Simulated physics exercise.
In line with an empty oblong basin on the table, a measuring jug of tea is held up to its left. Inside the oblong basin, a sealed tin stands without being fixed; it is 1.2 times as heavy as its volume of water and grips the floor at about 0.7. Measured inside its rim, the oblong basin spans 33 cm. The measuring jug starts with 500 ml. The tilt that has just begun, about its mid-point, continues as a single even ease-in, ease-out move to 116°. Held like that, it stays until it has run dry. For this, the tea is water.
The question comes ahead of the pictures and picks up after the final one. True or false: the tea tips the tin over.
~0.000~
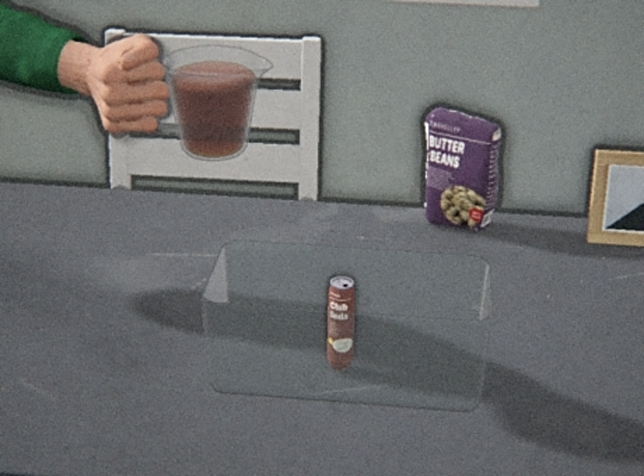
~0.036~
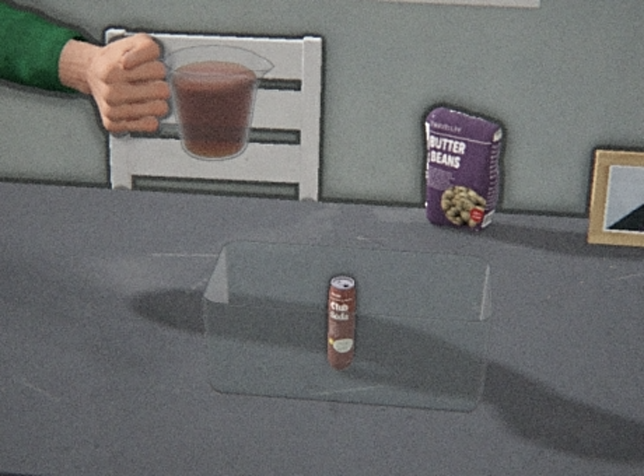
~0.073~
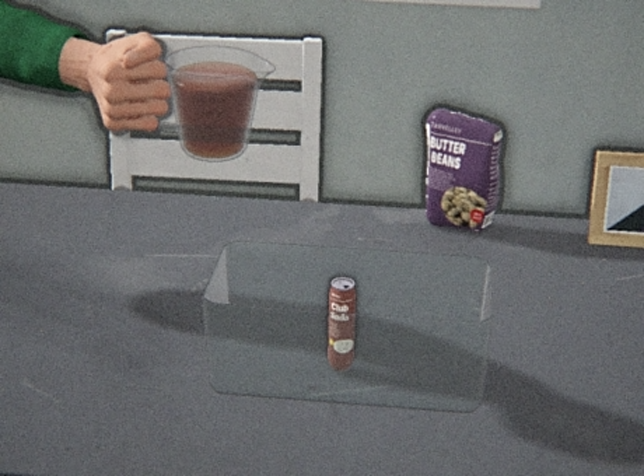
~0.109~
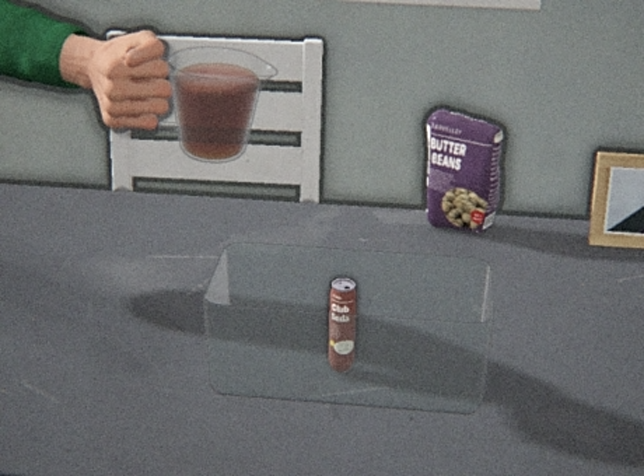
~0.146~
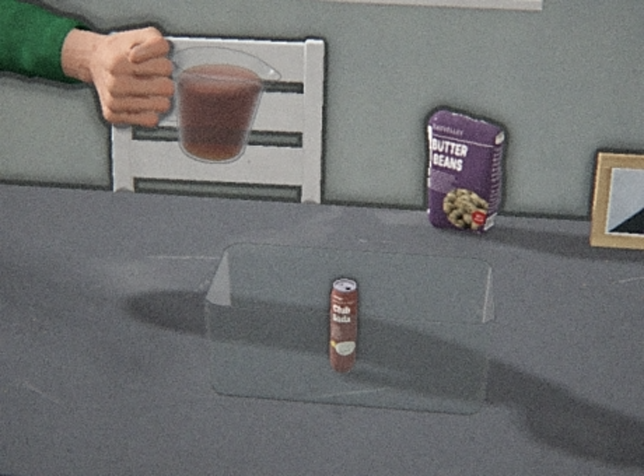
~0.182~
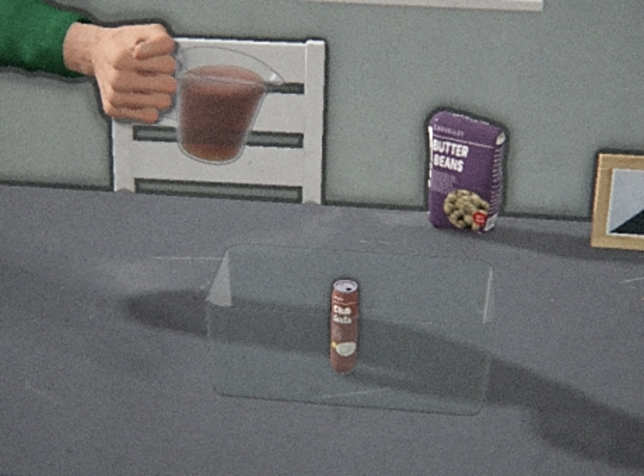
True.
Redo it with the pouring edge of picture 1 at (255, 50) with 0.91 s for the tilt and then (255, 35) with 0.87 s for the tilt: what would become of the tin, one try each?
First it tips over; then it tips over.
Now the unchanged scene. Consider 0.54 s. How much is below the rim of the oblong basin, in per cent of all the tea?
Near 3 in a hundred.
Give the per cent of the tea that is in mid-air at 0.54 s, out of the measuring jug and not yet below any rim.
Around 32 percent.
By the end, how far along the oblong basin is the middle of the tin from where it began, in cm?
Looks like roughly 9.5 cm in total.
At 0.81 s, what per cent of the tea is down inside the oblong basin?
About 68 per cent.
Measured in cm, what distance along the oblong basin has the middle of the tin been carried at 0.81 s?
Measured centre to centre, about 0 cm.
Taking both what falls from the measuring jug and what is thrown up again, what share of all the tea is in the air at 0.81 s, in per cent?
Something like 24 per cent of the total.
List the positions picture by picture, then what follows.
In the first frame, it leans 0°; its right rim is at (273, 65); the tea meets the walls at (172, 71) and (257, 75); the oblong basin's rim runs from (213, 270) to (490, 289); the tin's top is at (342, 286).
In the second frame, it leans 0°; its right rim is at (274, 66); the tea meets the walls at (172, 71) and (258, 75).
In the third frame, it leans 2°; its right rim is at (276, 68); the tea meets the walls at (174, 71) and (259, 77).
In the fourth frame, it leans 4°; its right rim is at (278, 72); the tea meets the walls at (175, 71) and (261, 79).
In the fifth frame, it leans 8°; its right rim is at (281, 76); the tea meets the walls at (178, 72) and (265, 81).
In the sixth frame, it leans 12°; its right rim is at (285, 82); the tea meets the walls at (182, 74) and (269, 83).
By 0.54 s the tilt is 78° and 64 per cent is still to pour; the tin stands where it began.
By 0.81 s the tilt is 114° and 7 per cent is still to pour; the tin stands where it began.
By 1.09 s the tilt is 116° and 0 per cent is still to pour; the tin leans 52°.
By 1.39 s the tilt is 116° and 0 per cent is still to pour; the tin lies on its side.
At rest the tin lies on its side.
